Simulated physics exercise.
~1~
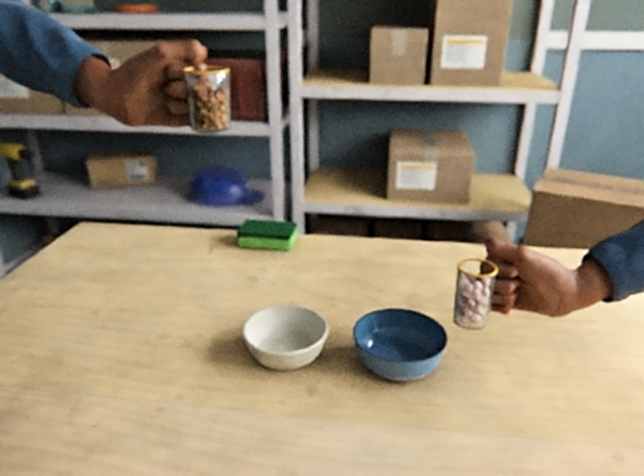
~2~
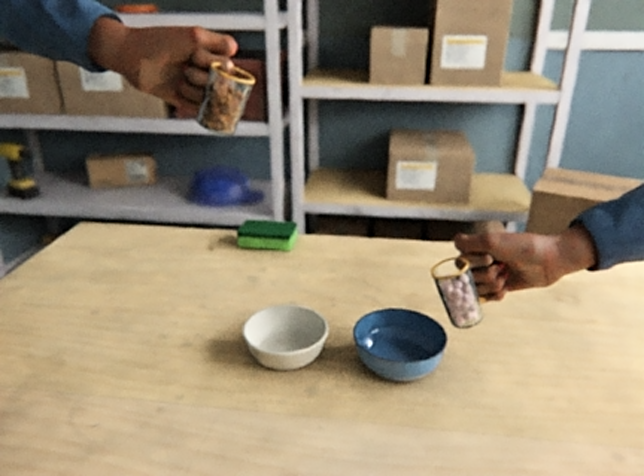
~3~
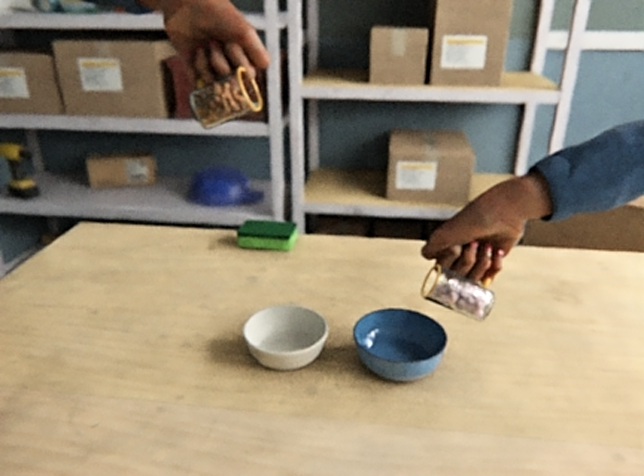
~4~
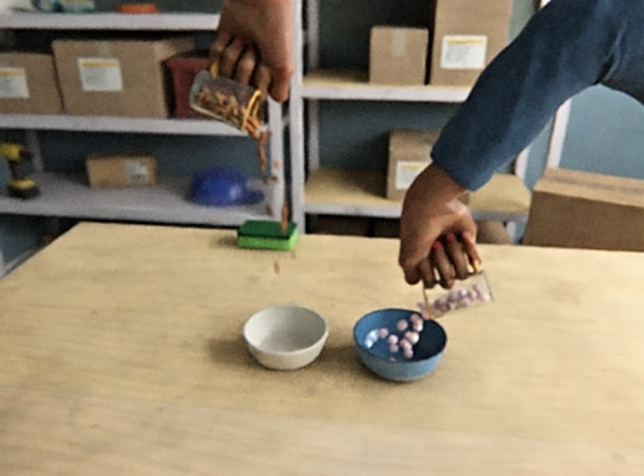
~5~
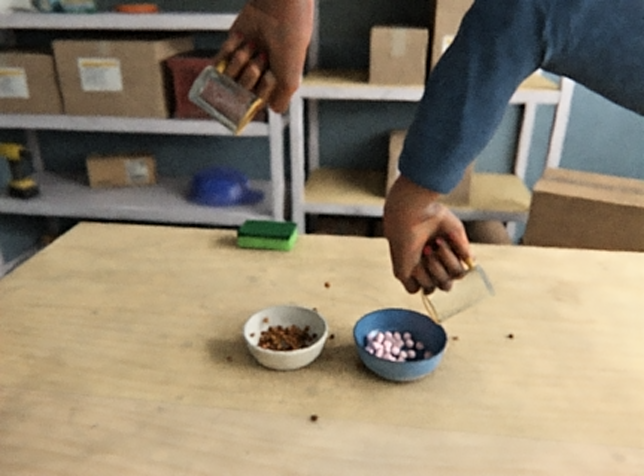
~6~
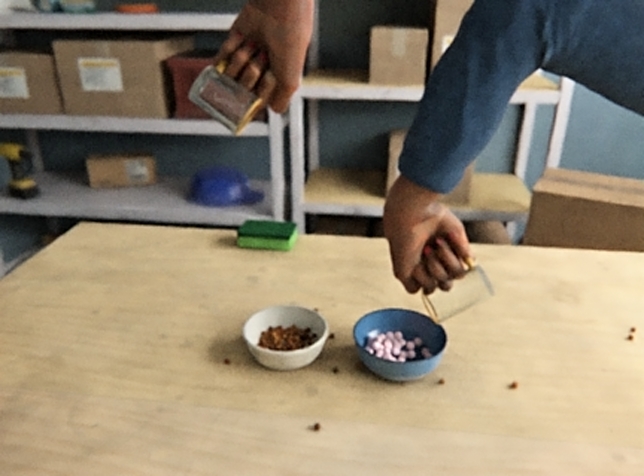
Two hands tip small glass cups over a white bowl and a blue bowl on a wooden table; brown pieces drop from high on the left, most landing in the white bowl and some scattering, while all the pinkish pieces settle in the blue bowl.
